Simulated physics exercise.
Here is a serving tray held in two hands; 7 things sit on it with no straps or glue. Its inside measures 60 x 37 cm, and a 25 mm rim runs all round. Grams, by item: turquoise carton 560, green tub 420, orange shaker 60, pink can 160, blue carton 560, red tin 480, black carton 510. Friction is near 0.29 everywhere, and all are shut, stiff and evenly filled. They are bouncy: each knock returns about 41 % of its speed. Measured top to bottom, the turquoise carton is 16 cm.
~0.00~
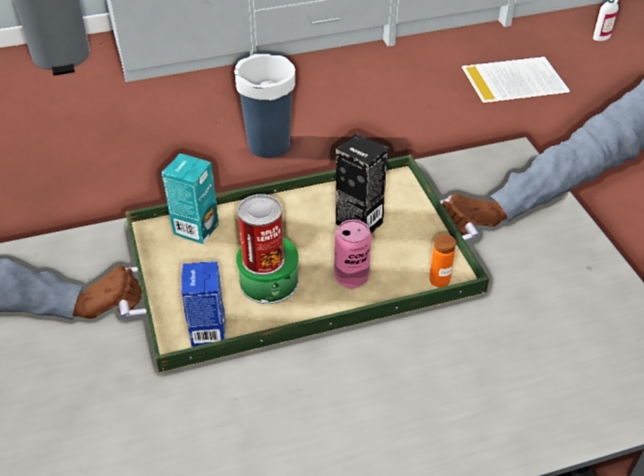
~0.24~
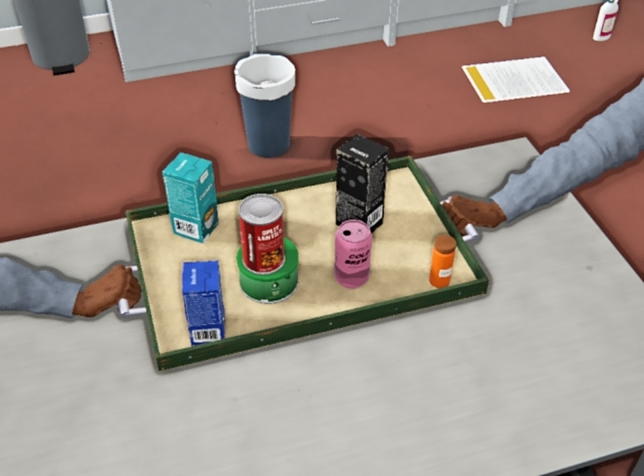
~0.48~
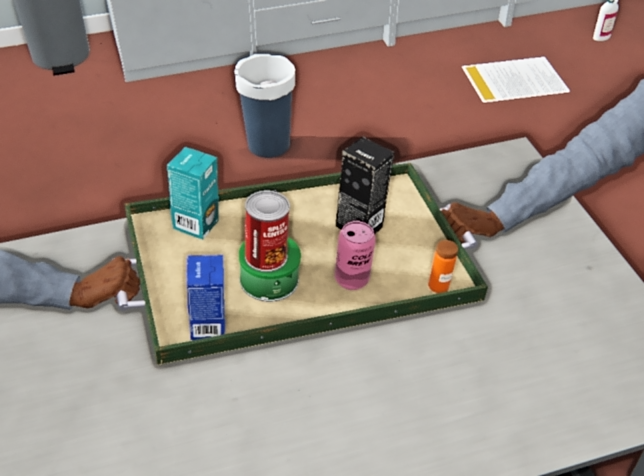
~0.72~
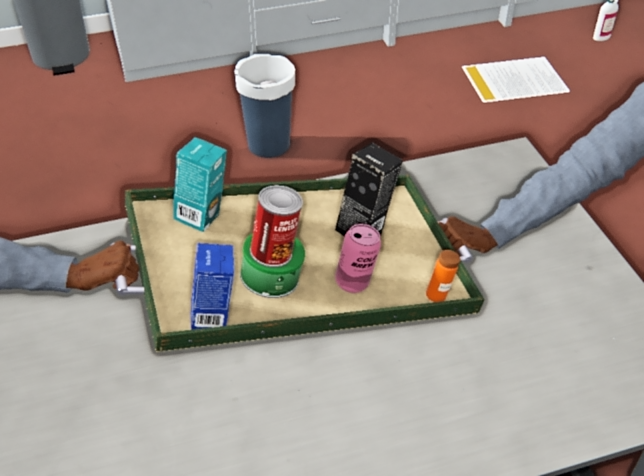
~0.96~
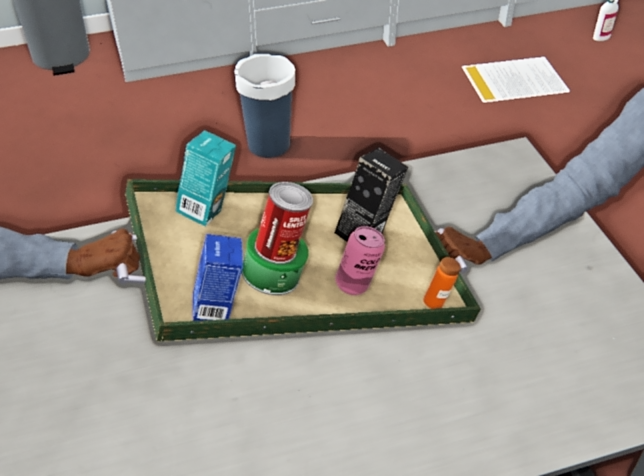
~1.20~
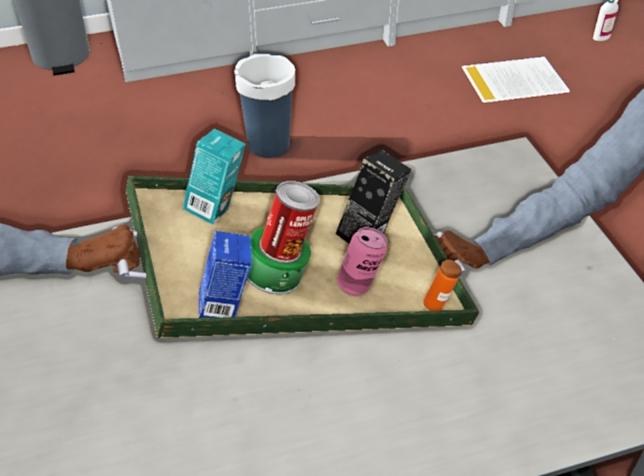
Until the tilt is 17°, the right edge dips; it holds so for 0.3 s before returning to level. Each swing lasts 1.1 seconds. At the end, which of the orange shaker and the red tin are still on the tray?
Orange shaker: Still on it; red tin: Still on it.
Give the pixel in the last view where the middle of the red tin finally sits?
The resting point is around (315, 224).
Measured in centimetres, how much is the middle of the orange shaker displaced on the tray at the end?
4 cm.
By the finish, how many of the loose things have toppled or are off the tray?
So, 0 in all.
Around 1.60 s, tray tilted 17°, right edge down; red tin shifted 5 cm near (308, 223); orange shaker shifted 2 cm near (451, 286); turquoise carton shifted 7 cm.
Around 1.90 s, tray tilted 13°, right edge down; red tin shifted 9 cm near (325, 223); orange shaker shifted 4 cm near (461, 278); blue carton shifted 13 cm.
Finally (3.1 s), not toppled but over 5 cm from the start, turquoise carton, green tub, pink can, blue carton, red tin and black carton; orange shaker still in place (within 5 cm). Final places as that camera would see them, orange shaker near (462, 257), red tin near (315, 223).
